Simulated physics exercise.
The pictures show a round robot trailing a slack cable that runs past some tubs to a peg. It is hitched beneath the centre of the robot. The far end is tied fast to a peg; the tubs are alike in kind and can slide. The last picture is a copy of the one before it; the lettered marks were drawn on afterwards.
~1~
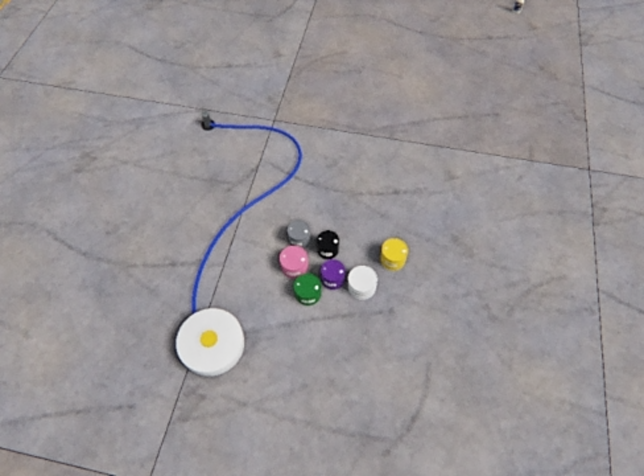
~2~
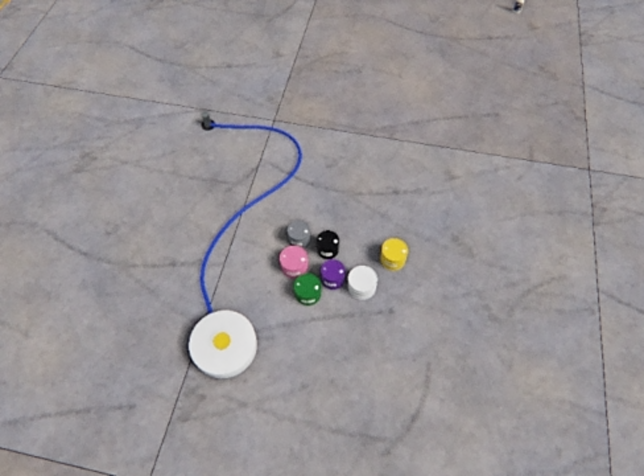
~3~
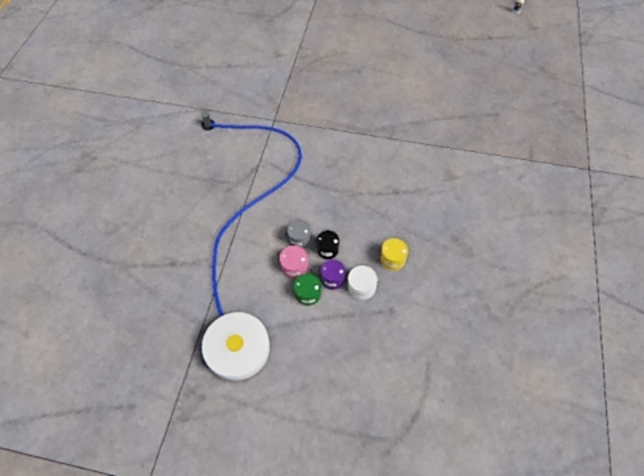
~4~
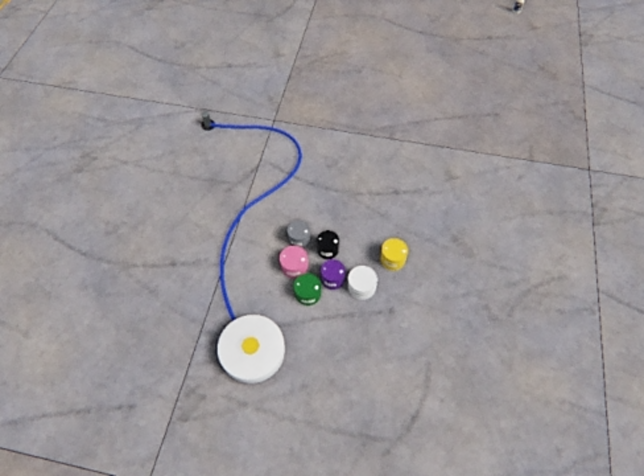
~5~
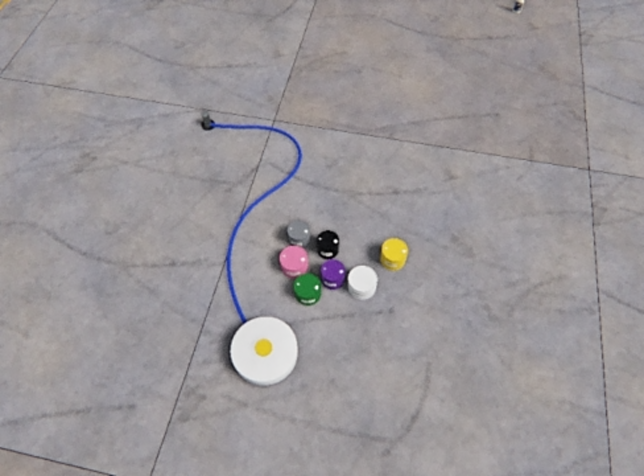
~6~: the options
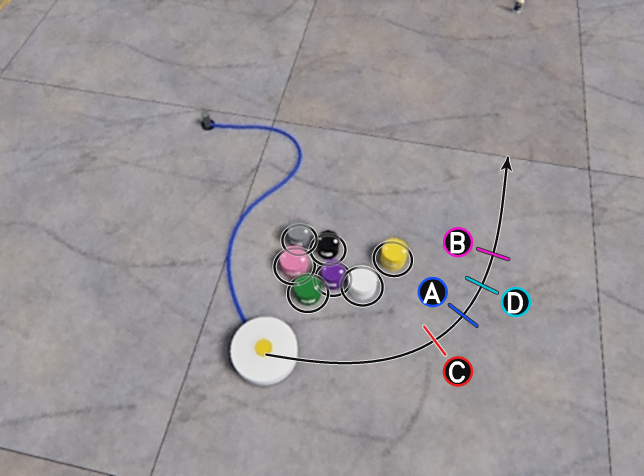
On a grey stone-tiled floor, a round white robot with a yellow centre sits at the end of a curving blue cord tied to a small dark peg, left of seven coloured tubs. The robot slides slowly a short way right, drawing the cord's near end along, while the tubs stay still.
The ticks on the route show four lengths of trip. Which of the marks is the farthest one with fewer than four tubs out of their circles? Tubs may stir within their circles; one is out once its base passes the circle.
No farther than A.
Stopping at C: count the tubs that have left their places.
The count is none.
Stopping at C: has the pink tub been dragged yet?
By then, no.
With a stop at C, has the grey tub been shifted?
No.
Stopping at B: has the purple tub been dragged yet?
Yes.
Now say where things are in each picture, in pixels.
Grey tub (299, 235); yellow tub (394, 255); robot (211, 342), in the first frame.
Robot (224, 345); purple tub (333, 275), in the second frame.
Robot (237, 347); white tub (362, 283), in the third frame.
Robot (252, 349); black tub (328, 245), in the fourth frame.
Robot (265, 351); yellow tub (394, 255); peg (207, 120); purple tub (333, 275), in the fifth frame.
On the marked copy, A at (463, 315); B at (493, 254); C at (435, 340); D at (482, 285); the route from (266, 355) via (466, 312) to (508, 158).
Taking A. A third of the way, robot (343, 360).
Two thirds of the way, robot (416, 347).
When it is over, robot (466, 311); purple tub (341, 268); green tub (317, 274); pink tub (296, 259); two over the rings.
As for the rest, B has seven over the rings; C is within the limit but short; D has six over the rings.
